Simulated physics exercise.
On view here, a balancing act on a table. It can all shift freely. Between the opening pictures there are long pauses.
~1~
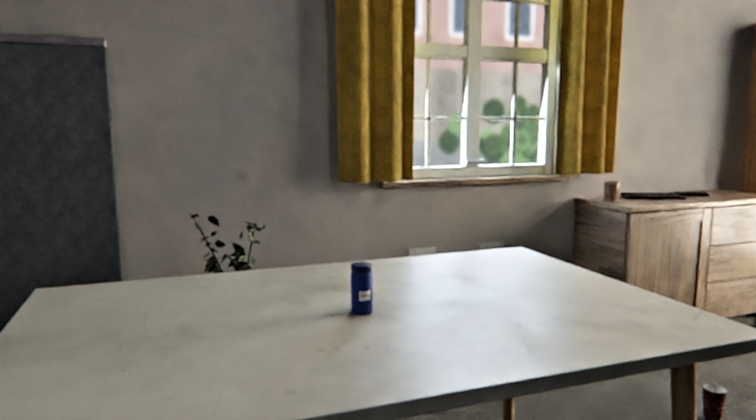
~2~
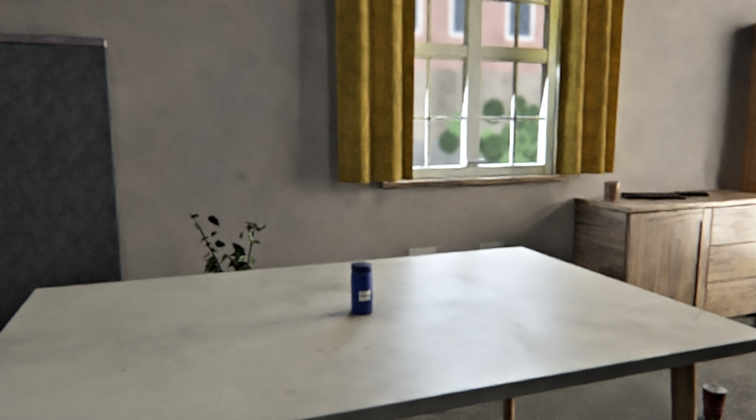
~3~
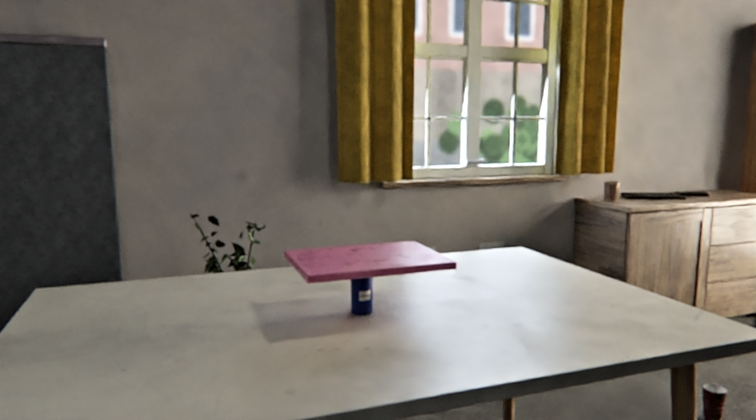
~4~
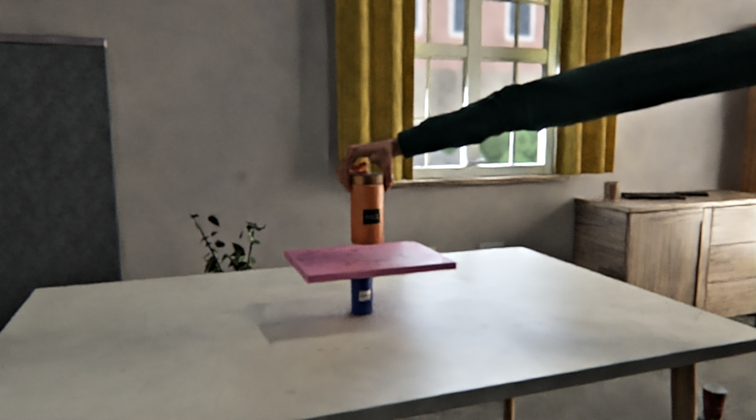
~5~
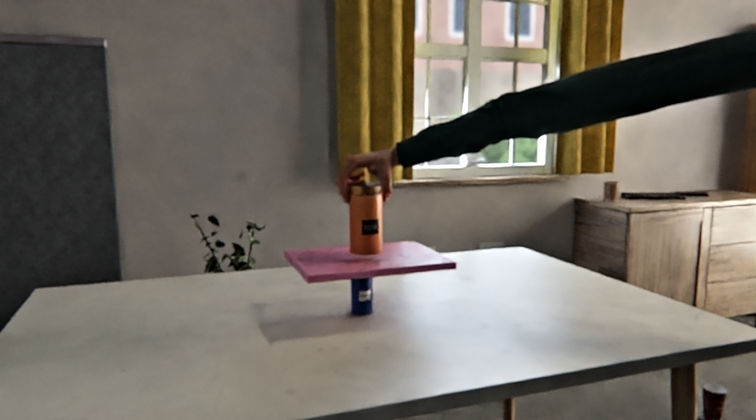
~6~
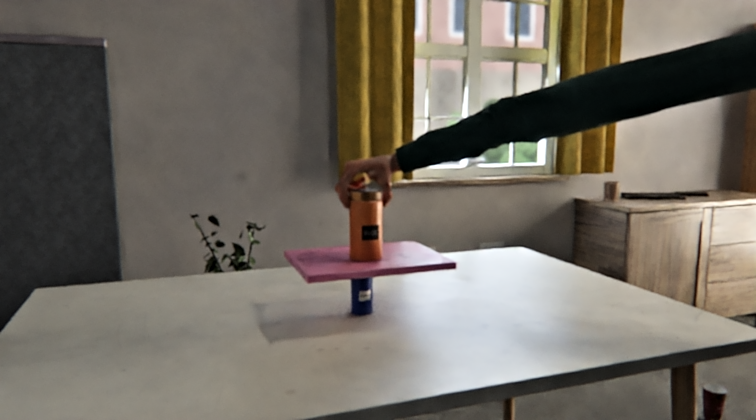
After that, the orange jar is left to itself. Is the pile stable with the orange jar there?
The stack stays put.
Then, 0.30 s on from there, no change.
Then, 0.70 s on from there, orange jar resting near (366, 225).
In the end, all 3 unmoved. At the end, from the last picture's camera, orange jar near (366, 225). The stack stays up.
